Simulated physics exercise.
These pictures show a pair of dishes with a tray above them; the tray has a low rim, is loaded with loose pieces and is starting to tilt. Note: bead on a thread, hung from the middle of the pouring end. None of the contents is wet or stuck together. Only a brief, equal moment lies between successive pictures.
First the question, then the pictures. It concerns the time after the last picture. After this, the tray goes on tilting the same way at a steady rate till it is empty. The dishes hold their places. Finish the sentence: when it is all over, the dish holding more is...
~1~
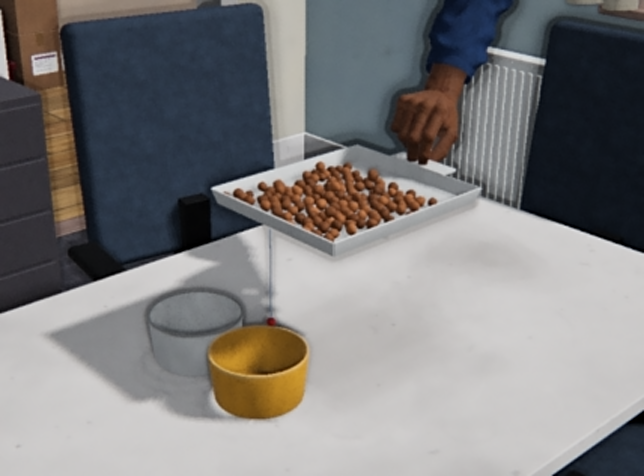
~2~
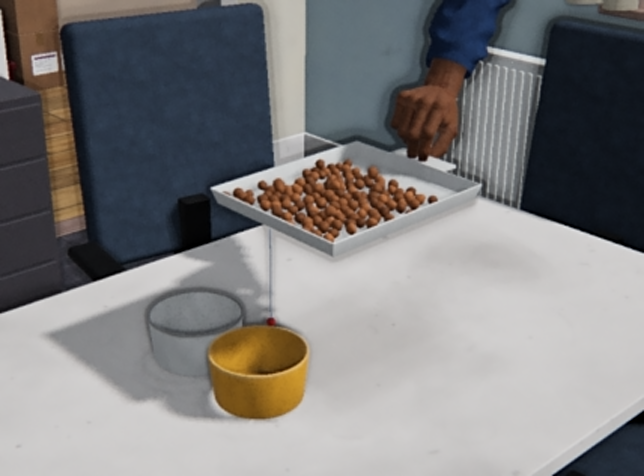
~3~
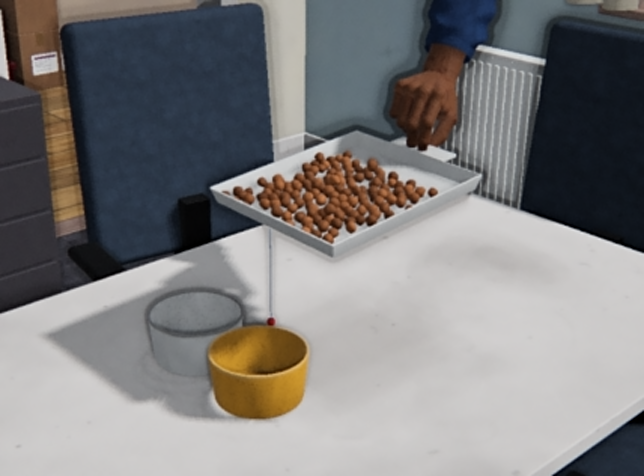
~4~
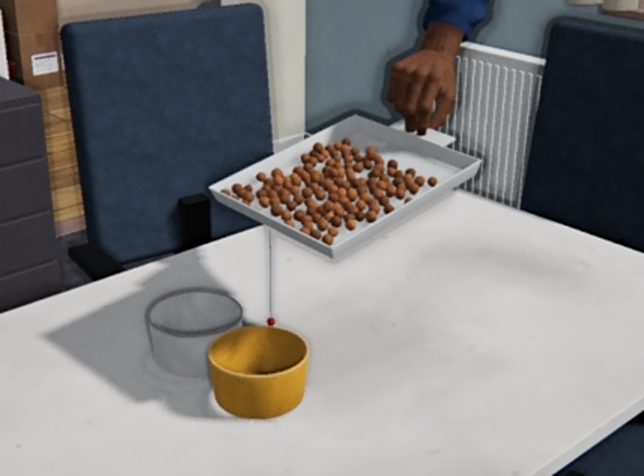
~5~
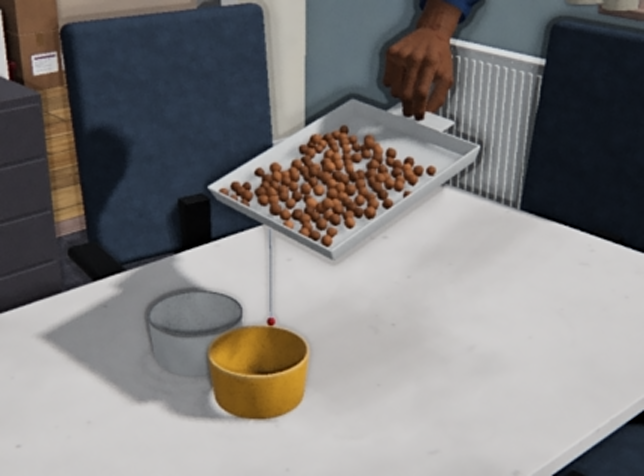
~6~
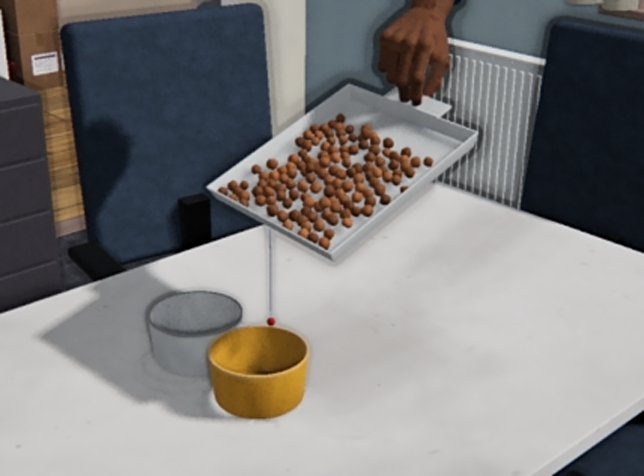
The right one.
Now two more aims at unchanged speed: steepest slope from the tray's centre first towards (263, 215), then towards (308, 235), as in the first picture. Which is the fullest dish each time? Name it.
The first tilt favours the dish to the left, the second the dish to the right.
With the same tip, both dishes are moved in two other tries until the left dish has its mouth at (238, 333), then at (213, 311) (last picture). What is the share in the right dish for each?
Respectively 40 % and 20 %.
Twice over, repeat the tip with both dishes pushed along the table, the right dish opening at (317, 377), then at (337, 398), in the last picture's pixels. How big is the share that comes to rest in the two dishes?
Roughly 60% on the first try and 60% on the second.
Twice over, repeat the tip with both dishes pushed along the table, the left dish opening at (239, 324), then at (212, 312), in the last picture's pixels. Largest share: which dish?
On the first go the right-side one comes out on top, and on the second go the right-side one.
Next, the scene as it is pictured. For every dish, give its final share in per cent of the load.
Estimate - left dish 0 percent, right dish 40 percent.
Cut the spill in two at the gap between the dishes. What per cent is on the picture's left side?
Estimate: Roughly 60 %.
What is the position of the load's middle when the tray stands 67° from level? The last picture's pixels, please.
Somewhere about (291, 185).
Shortly afterwards, tray tipped steeply; all but a few on the tray; only a few in the right dish; only a few in the air.
Next, tray tipped past a quarter turn; near half on the tray; only a few in the right dish; a little outside both; near a third in the air.
Some moments later, tray tipped past a quarter turn; near a third in the right dish; a little in the left dish; near two thirds outside both.
In the end, tray tipped past a quarter turn; near a third in the right dish; a little in the left dish; near two thirds outside both.
